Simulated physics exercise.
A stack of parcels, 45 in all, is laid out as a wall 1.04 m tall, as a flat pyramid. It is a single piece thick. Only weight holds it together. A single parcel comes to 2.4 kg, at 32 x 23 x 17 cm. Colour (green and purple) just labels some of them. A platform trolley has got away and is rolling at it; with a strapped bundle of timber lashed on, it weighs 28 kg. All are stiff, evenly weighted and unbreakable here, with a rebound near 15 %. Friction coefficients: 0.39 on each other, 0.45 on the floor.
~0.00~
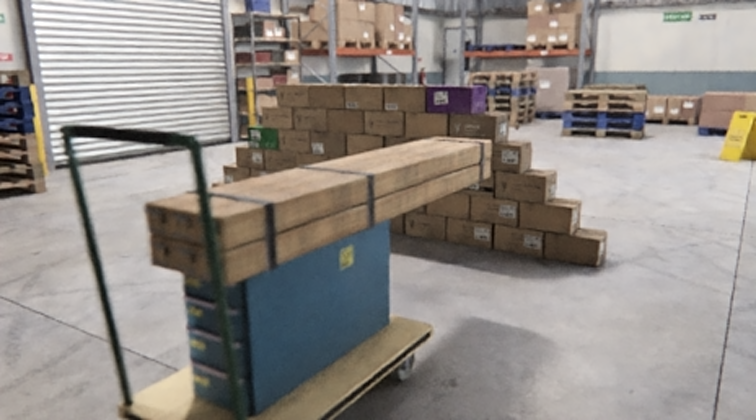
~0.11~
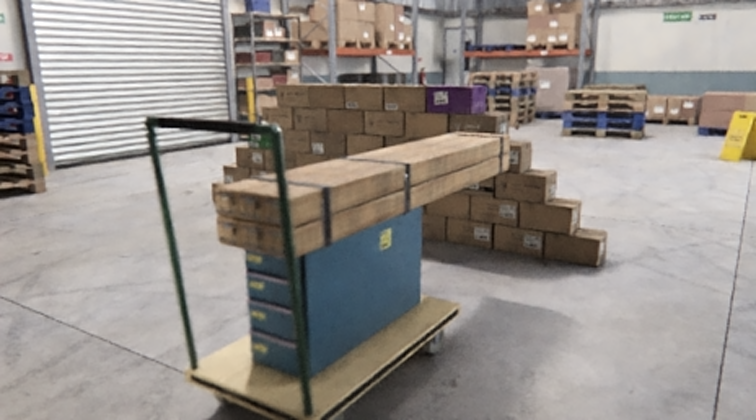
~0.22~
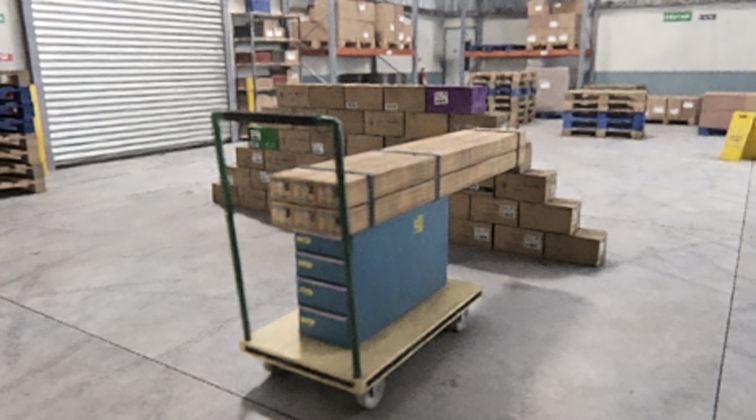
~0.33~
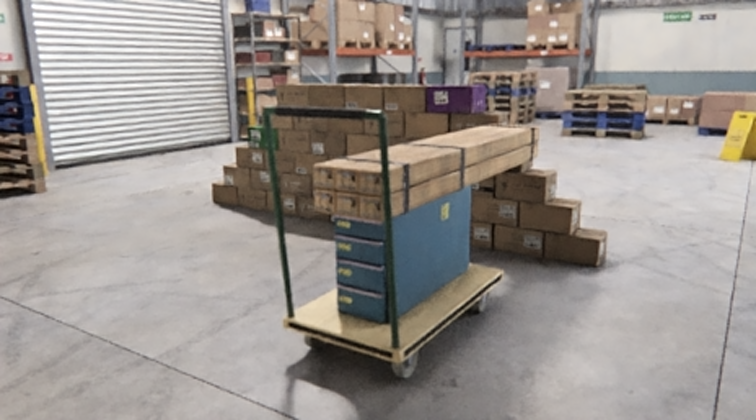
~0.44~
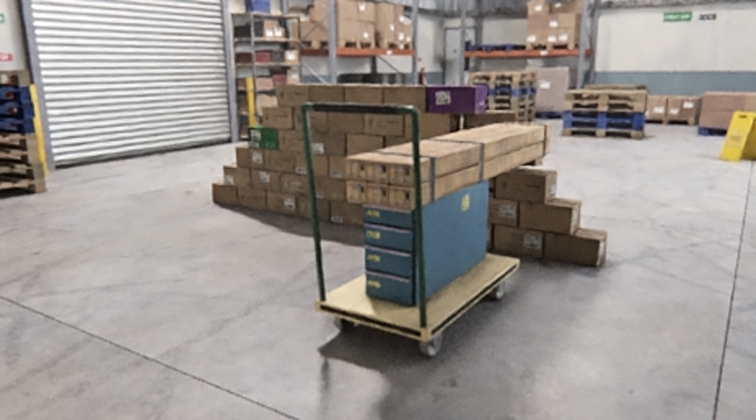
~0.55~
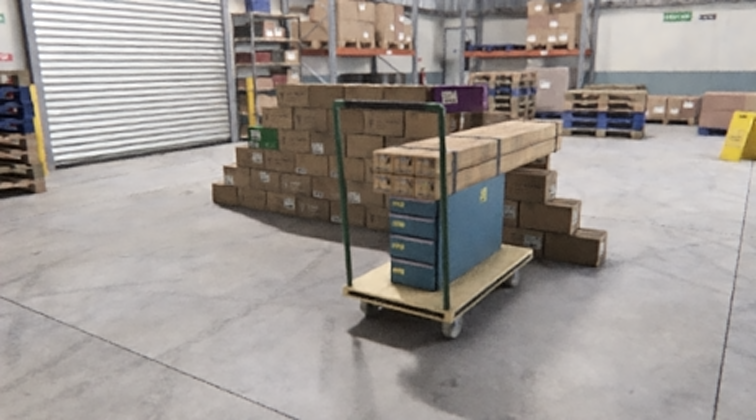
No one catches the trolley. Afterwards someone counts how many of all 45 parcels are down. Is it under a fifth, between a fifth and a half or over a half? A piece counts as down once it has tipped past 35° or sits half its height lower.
Ending down: Under a fifth.
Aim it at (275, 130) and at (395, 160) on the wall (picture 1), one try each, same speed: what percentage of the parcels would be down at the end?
About 10 then 20 per cent.
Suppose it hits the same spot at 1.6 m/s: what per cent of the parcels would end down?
Then about 10 per cent.
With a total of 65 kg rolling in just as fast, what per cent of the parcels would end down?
In that case about 10 per cent.
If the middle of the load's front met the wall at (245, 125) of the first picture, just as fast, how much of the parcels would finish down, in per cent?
Then about 0 per cent.
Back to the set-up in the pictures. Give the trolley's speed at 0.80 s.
Near 1.1 m/s.
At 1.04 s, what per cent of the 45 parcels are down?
At that moment 5 per cent.
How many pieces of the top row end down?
1 from that row.
After 0.80 s, load 86 cm past the wall's line, still rolling; 3 of the 45 parcels down; purple parcel 47° from how it stood, 59 mm lower.
After 1.04 s, load 1.02 m past the wall's line, still rolling; 3 of the 45 parcels down; purple parcel 56° from how it stood, 7 cm lower.
In the end (2.4 s), load 95 cm past the wall's line, stopped; 3 of the 45 parcels down; purple parcel upside down; green parcel unmoved. That is 7 per cent. From the last view, middles, purple parcel near (474, 195), green parcel near (272, 137).
